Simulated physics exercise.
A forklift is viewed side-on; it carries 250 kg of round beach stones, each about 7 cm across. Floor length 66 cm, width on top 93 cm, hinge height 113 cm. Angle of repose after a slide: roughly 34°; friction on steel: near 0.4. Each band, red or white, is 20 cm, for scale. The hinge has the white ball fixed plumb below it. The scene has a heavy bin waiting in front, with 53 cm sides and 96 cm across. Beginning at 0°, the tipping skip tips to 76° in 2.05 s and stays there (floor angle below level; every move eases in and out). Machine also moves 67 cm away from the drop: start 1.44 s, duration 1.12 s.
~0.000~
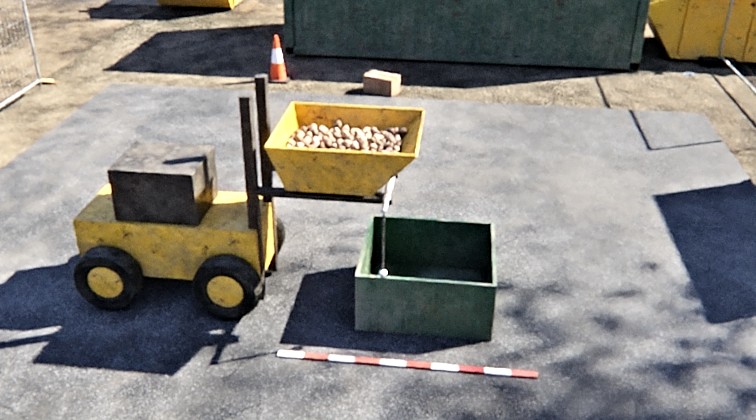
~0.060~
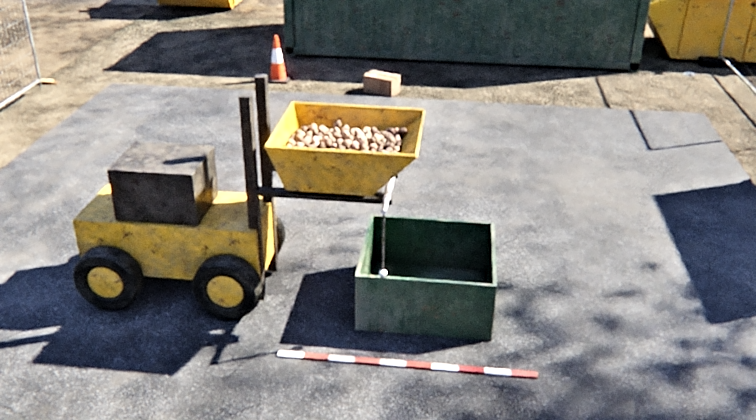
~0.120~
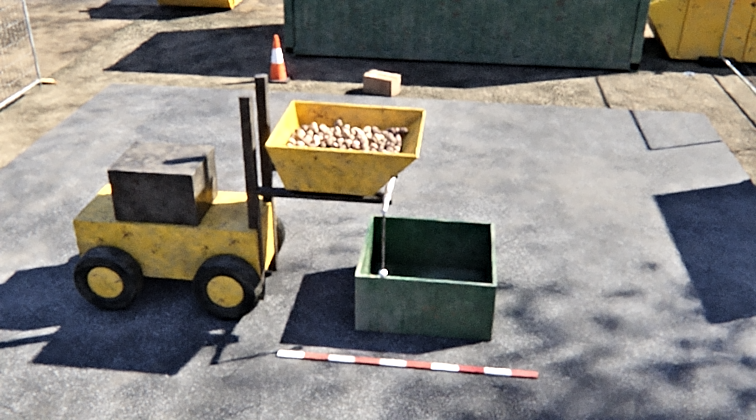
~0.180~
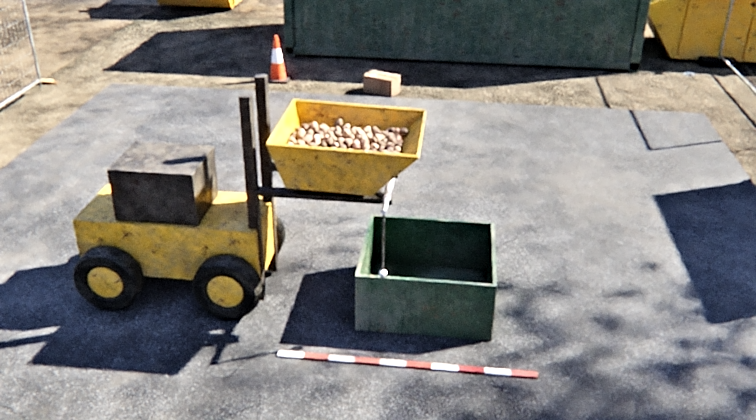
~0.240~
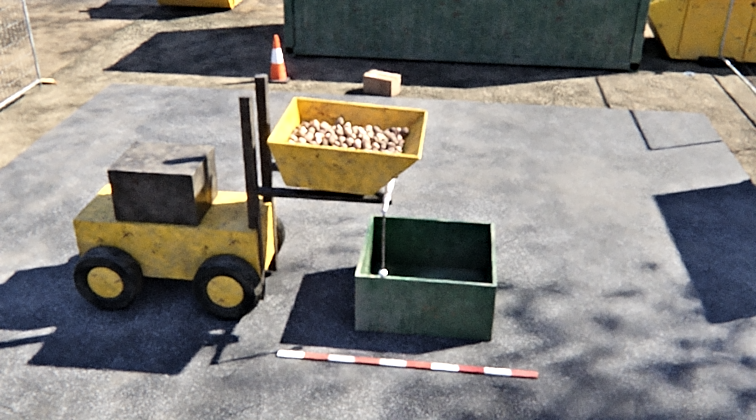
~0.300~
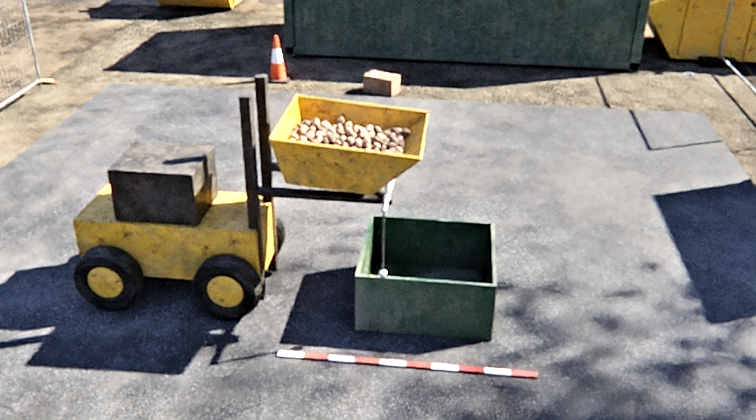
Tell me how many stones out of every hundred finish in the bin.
Around 80 of every hundred finish there.
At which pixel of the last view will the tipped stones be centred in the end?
Near (460, 295).
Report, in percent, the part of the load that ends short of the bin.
Near 0 in a hundred.
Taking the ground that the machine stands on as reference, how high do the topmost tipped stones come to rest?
About 32 cm higher than the ground.
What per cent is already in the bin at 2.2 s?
Close to 70 per cent has got there by then.
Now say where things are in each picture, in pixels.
In the first frame, the tipping skip is at 0°, its lip at (416, 157); the top of the load is at (348, 136).
In the second frame, lip at (416, 157), floor tilted 0°, highest stones at (343, 135); the stones move at 0.1 m/s on average.
In the third frame, the tipping skip is at 1°, its lip at (417, 157); the top of the load is at (343, 134); the stones move at 0.1 m/s on average.
In the fourth frame, the tipping skip is at 2°, its lip at (418, 158); the top of the load is at (338, 134); the stones move at 0.1 m/s on average.
In the fifth frame, lip at (419, 158), floor tilted 3°, highest stones at (321, 132); the stones move at 0.2 m/s on average.
In the sixth frame, lip at (421, 159), floor tilted 4°, highest stones at (316, 129); the stones move at 0.2 m/s on average.
After 1.5 s the floor is at 64°; 98 % in the tipping skip, 2 % in the bin; the foremost stones are at (464, 189).
After 2.2 s the floor is at 76°; 10 % in the tipping skip, 68 % in the bin, 22 % beside or beyond the bin; the foremost stones are at (571, 306).
After 3.0 s the floor is at 76°; 0 % in the tipping skip, 78 % in the bin, 22 % beside or beyond the bin; the foremost stones are at (665, 325).
After 5.4 s the floor is at 76°; 0 % in the tipping skip, 78 % in the bin, 22 % beside or beyond the bin; the foremost stones are at (676, 330).
